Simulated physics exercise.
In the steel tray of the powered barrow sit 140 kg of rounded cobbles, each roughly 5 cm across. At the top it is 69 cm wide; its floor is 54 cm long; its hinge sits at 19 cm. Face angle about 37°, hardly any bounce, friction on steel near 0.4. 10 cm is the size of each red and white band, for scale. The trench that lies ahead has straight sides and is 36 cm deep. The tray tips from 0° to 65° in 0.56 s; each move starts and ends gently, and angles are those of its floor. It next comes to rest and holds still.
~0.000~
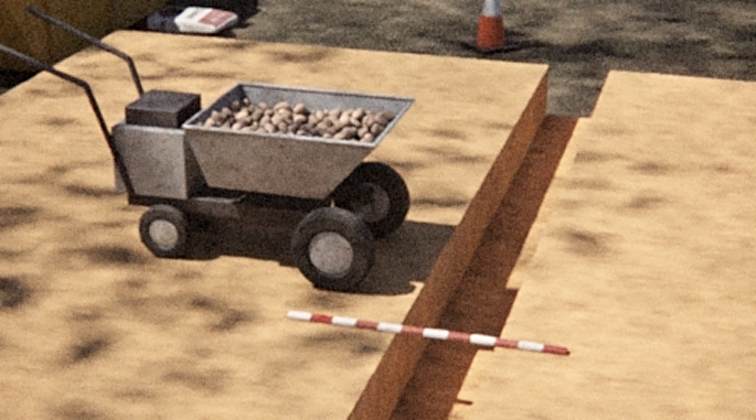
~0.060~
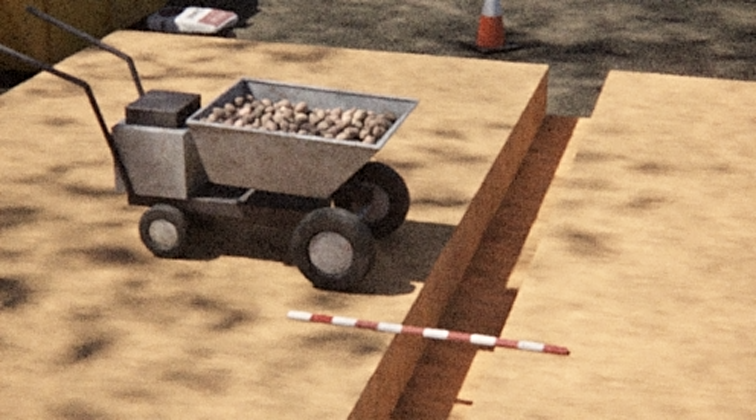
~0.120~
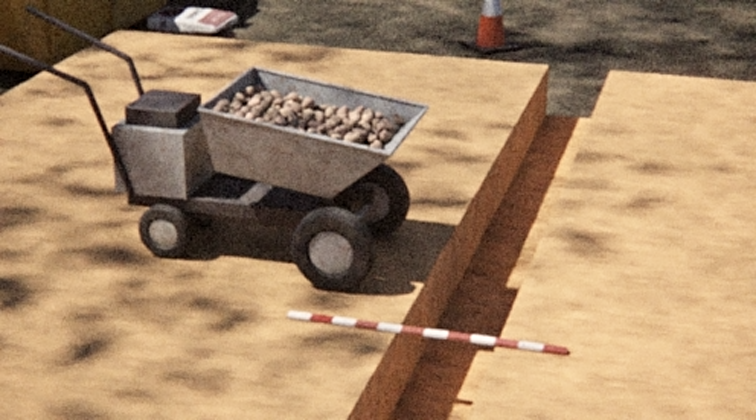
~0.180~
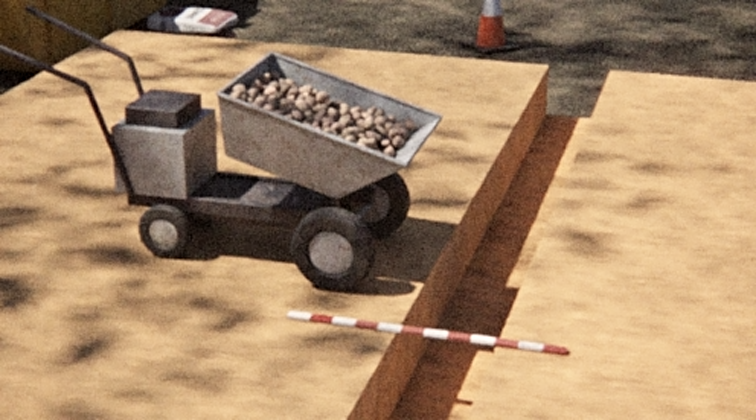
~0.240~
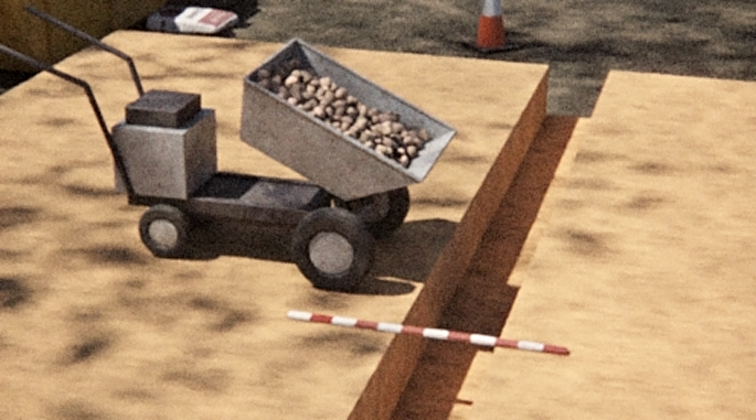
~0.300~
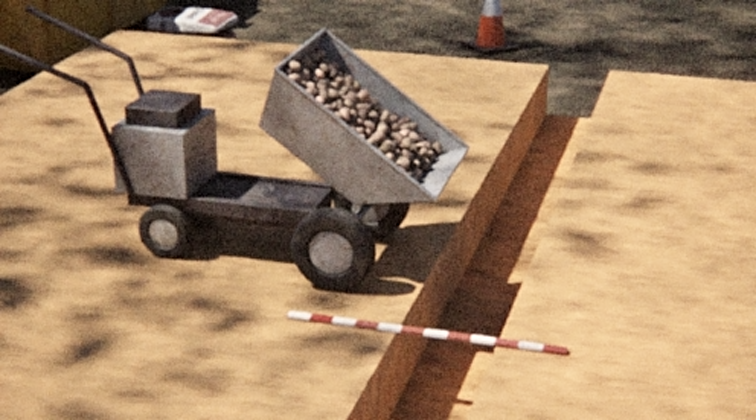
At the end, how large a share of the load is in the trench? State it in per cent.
A share of about 49 per cent.
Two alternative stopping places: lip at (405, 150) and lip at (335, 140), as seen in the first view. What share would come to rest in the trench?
I'd say some 25 per cent and some 85 per cent.
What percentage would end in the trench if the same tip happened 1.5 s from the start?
Probably about 75 in a hundred.
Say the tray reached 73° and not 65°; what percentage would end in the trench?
Share in trench: Approx. 45%.
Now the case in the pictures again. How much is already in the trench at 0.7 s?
Roughly 15 percent of the load.
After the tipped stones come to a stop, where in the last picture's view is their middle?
(533, 281).
After 0.4 s the floor is at 55°; 100 % in the tray; the foremost stones are at (440, 201).
After 0.7 s the floor is at 65°; 84 % in the tray, 14 % in the trench, 2 % past the trench; the foremost stones are at (532, 262).
After 1.0 s the floor is at 65°; 21 % in the tray, 28 % in the trench, 51 % past the trench; the foremost stones are at (705, 308).
After 3.0 s the floor is at 65°; 0 % in the tray, 49 % in the trench, 51 % past the trench; the foremost stones are past the picture's edge.
